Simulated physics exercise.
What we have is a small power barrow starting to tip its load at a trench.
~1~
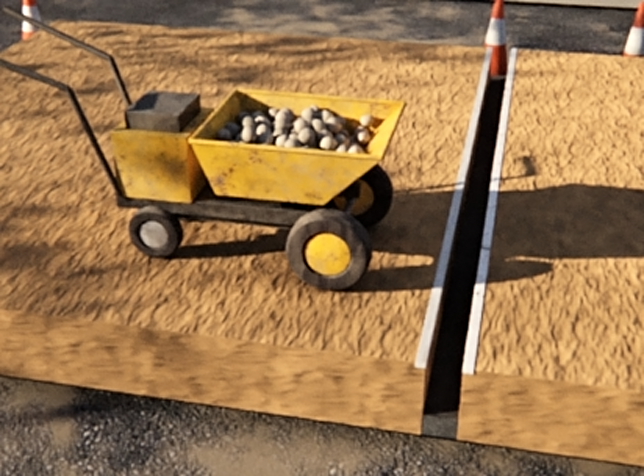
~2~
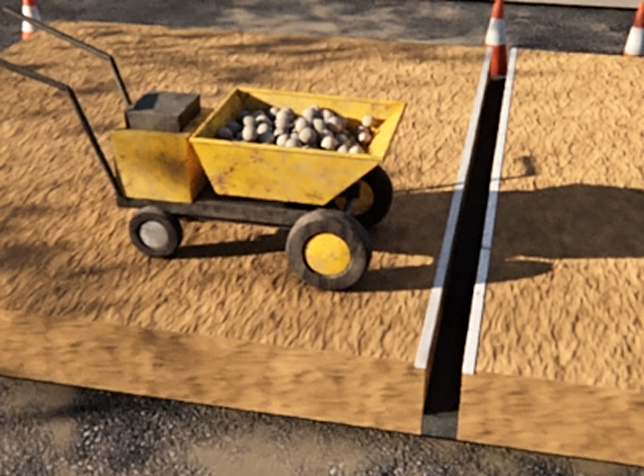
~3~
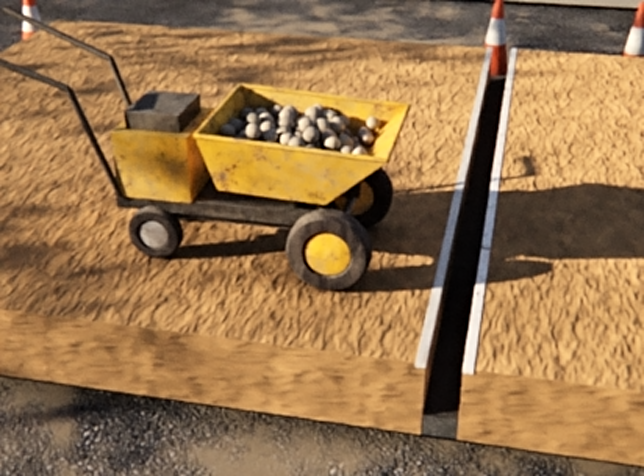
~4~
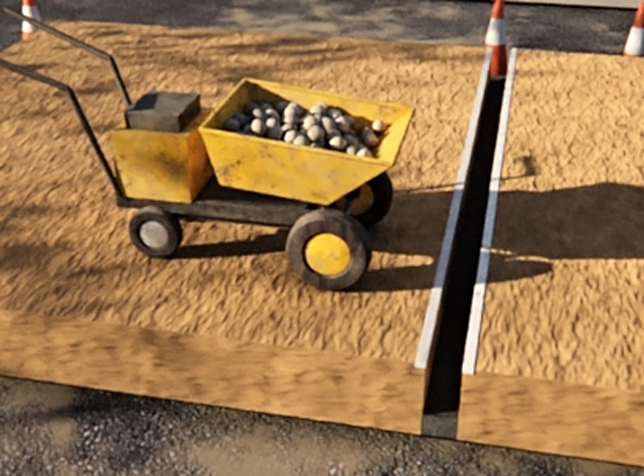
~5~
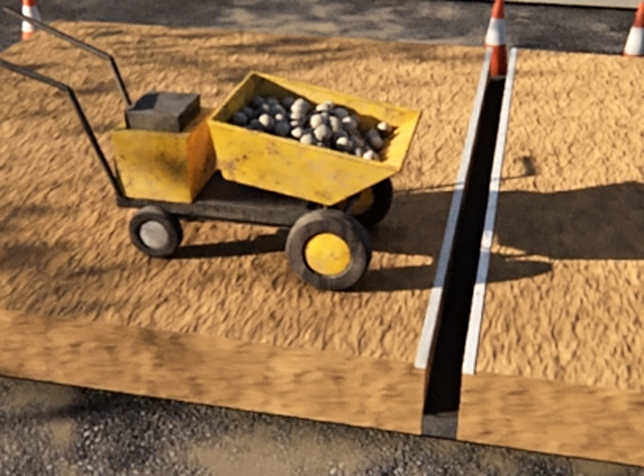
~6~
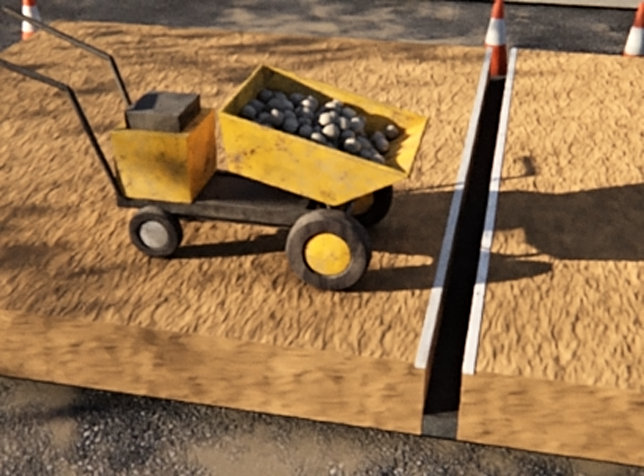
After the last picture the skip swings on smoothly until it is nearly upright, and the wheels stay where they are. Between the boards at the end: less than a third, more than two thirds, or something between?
The trench takes between a third and two thirds.
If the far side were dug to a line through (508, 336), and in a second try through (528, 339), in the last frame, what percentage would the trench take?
Near 90 % and 100 %.
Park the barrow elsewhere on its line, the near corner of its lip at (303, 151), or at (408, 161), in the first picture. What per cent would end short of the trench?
Near 40 % and 0 %.
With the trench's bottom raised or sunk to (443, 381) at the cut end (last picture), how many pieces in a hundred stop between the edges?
About 30 per cent.
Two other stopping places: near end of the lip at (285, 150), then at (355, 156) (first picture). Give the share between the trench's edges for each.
Roughly 40 per cent, and 50 per cent.
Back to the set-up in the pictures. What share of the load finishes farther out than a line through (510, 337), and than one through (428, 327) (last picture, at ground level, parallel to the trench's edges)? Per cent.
In turn 40 and 100 in a hundred.
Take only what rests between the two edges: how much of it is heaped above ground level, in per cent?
Roughly 5 in a hundred.
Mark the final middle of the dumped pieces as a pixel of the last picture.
Roughly at (490, 266).
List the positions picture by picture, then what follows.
Lip of the skip at (382, 158), level; top of the load at (296, 142), river pebbles; first edge of the trench at (429, 327); far edge at (474, 332), the trench under half as wide as the skip, and about as deep as wide, in the first frame.
Lip of the skip at (383, 159), level; top of the load at (298, 135), in the second frame.
Lip of the skip at (387, 161), tipped barely; top of the load at (283, 133), in the third frame.
Lip of the skip at (392, 165), tipped a little; top of the load at (273, 125), in the fourth frame.
Lip of the skip at (400, 170), tipped a little; top of the load at (270, 128), in the fifth frame.
Lip of the skip at (408, 176), tipped a little; top of the load at (278, 123); first edge of the trench at (429, 327); far edge at (474, 332), in the sixth frame.
Soon, skip tipped steeply; all in the skip.
A while on, skip tipped right over; about two thirds in the skip; a small part in or heaped over the trench; a small part beyond it; a stray few falling.
Towards the end, skip tipped right over; a stray few in the skip; about half in or heaped over the trench; about half beyond it.
Finally, skip tipped right over; a stray few in the skip; about half in or heaped over the trench; about half beyond it.
